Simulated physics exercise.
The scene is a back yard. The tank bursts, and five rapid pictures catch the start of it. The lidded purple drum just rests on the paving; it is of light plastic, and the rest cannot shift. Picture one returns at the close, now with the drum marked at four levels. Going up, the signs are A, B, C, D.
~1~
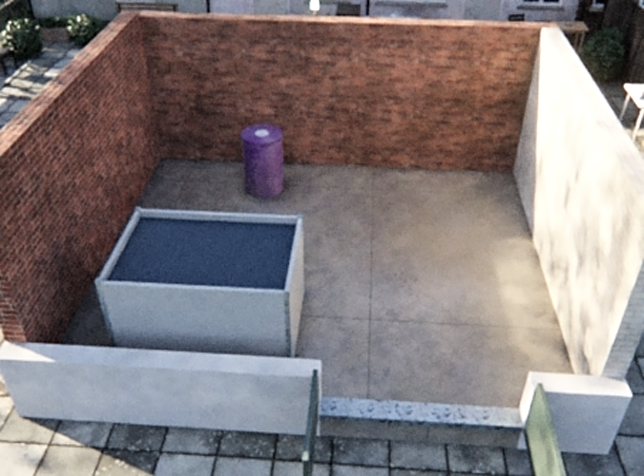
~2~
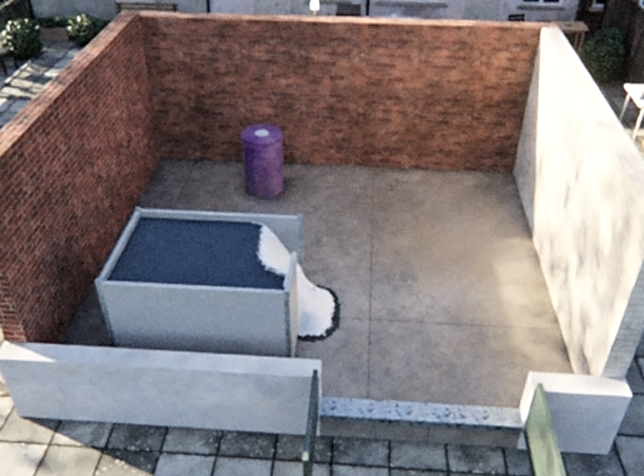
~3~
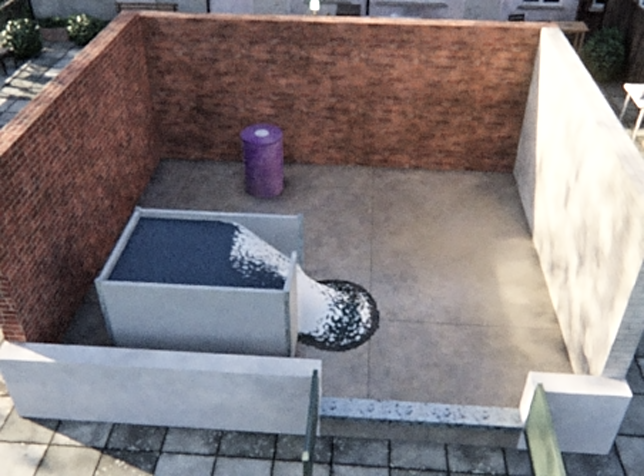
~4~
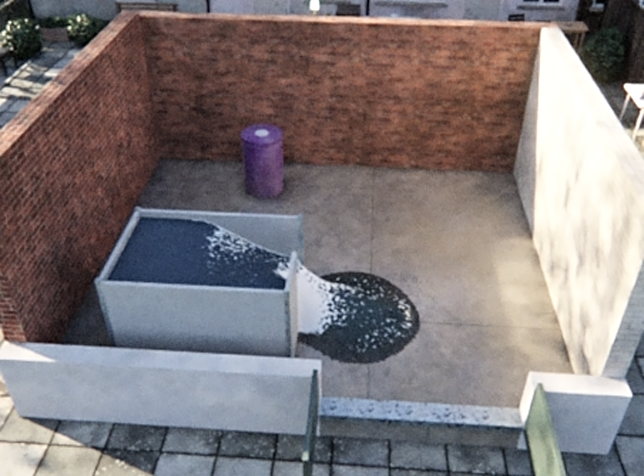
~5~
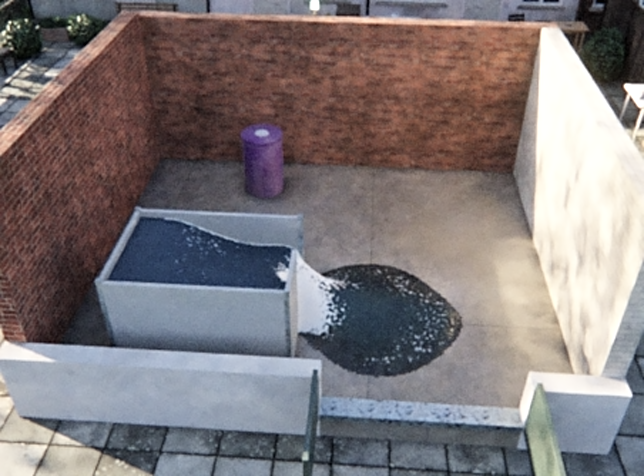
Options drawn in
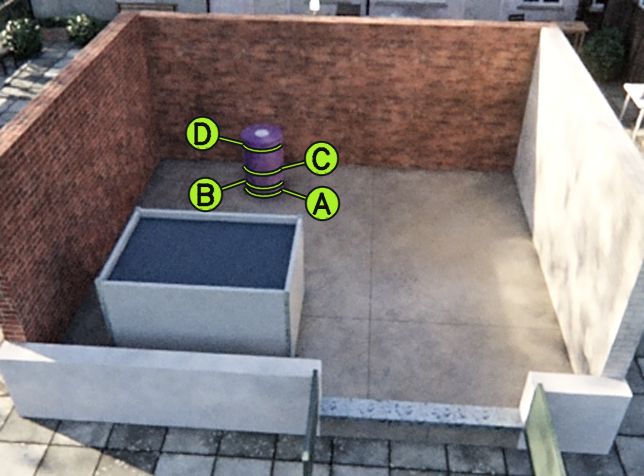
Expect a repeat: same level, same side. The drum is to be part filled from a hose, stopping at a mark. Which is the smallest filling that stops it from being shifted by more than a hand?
It is B.
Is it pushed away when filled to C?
No, that is safe.
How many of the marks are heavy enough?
Three.
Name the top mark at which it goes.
That would be A.
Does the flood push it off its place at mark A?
Yes.
On the marked copy, A at (262, 196); B at (261, 188); C at (261, 174); D at (259, 151); from the bottom up A, B, C, D.
If A is chosen, it is pushed about 3 times its own width away.
If B is chosen, it does not move.
If C is chosen, it does not move.
If D is chosen, it does not move.
